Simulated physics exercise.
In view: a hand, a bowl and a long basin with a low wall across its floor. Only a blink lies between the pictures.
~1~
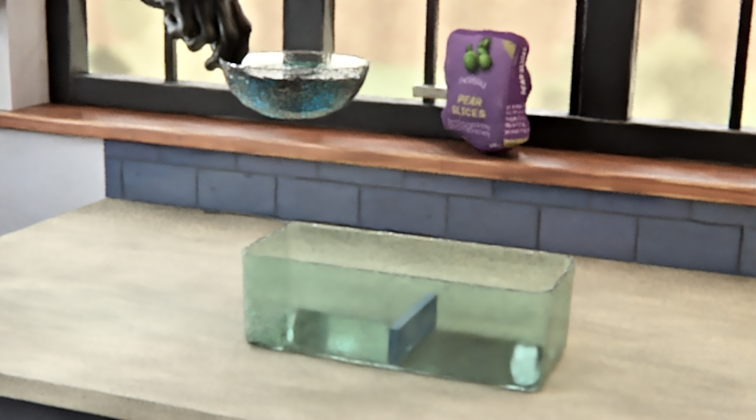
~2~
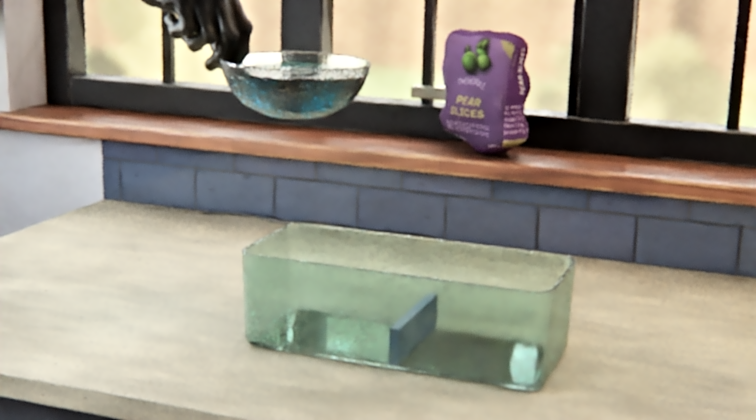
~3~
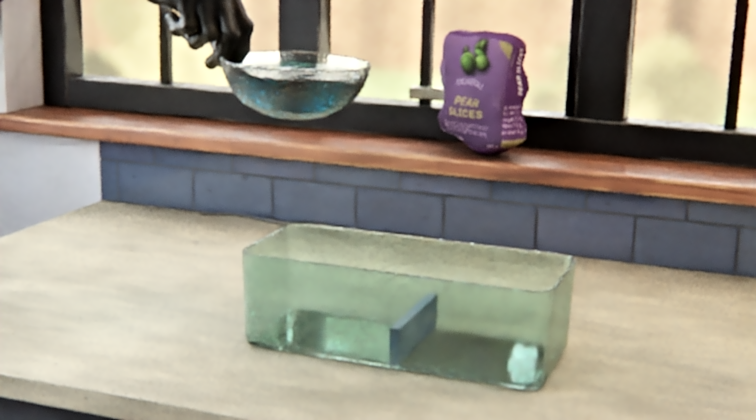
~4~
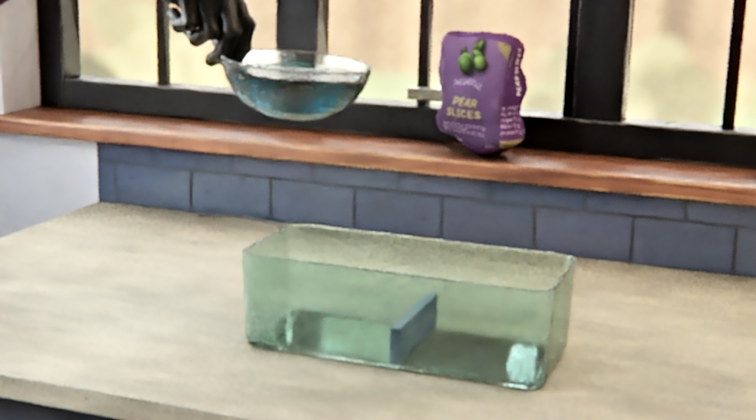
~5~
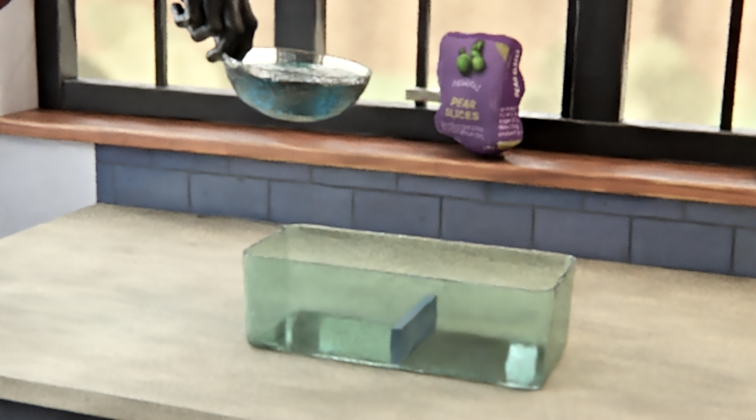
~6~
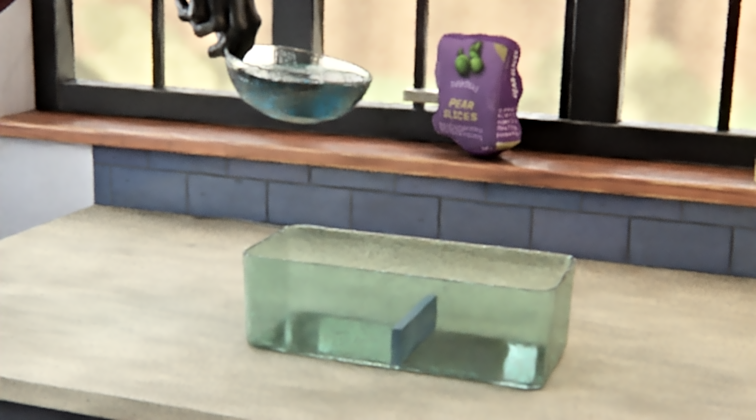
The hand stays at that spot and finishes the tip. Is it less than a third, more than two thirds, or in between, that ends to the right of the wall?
It comes to between a third and two thirds.
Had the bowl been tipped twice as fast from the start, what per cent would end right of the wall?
Close to 35 per cent.
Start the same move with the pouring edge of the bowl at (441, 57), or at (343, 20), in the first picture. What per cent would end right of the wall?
In turn 90 and 35 in a hundred.
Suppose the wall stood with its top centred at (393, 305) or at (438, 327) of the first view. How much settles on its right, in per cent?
Roughly 75 per cent, and 25 per cent.
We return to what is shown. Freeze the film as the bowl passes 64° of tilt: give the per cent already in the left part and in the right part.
Some 5 per cent left and 15 right.
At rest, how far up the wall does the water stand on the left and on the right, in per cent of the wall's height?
Near 30 on the left, 40 on the right.
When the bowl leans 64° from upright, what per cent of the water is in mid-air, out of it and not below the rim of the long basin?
Some 45 per cent.
A moment on, the bowl is tipped part way and 30 per cent is still to pour, 7 is left of the wall and 17 right of it.
Next, the bowl is tipped right over and 0 per cent is still to pour, 43 is left of the wall and 53 right of it.
Then the bowl is tipped right over and 0 per cent is still to pour, 45 is left of the wall and 54 right of it.
Later the bowl is tipped right over and 0 per cent is still to pour, 45 is left of the wall and 54 right of it.
At rest 45 per cent lies left of the wall, 54 right of it and 1 outside.
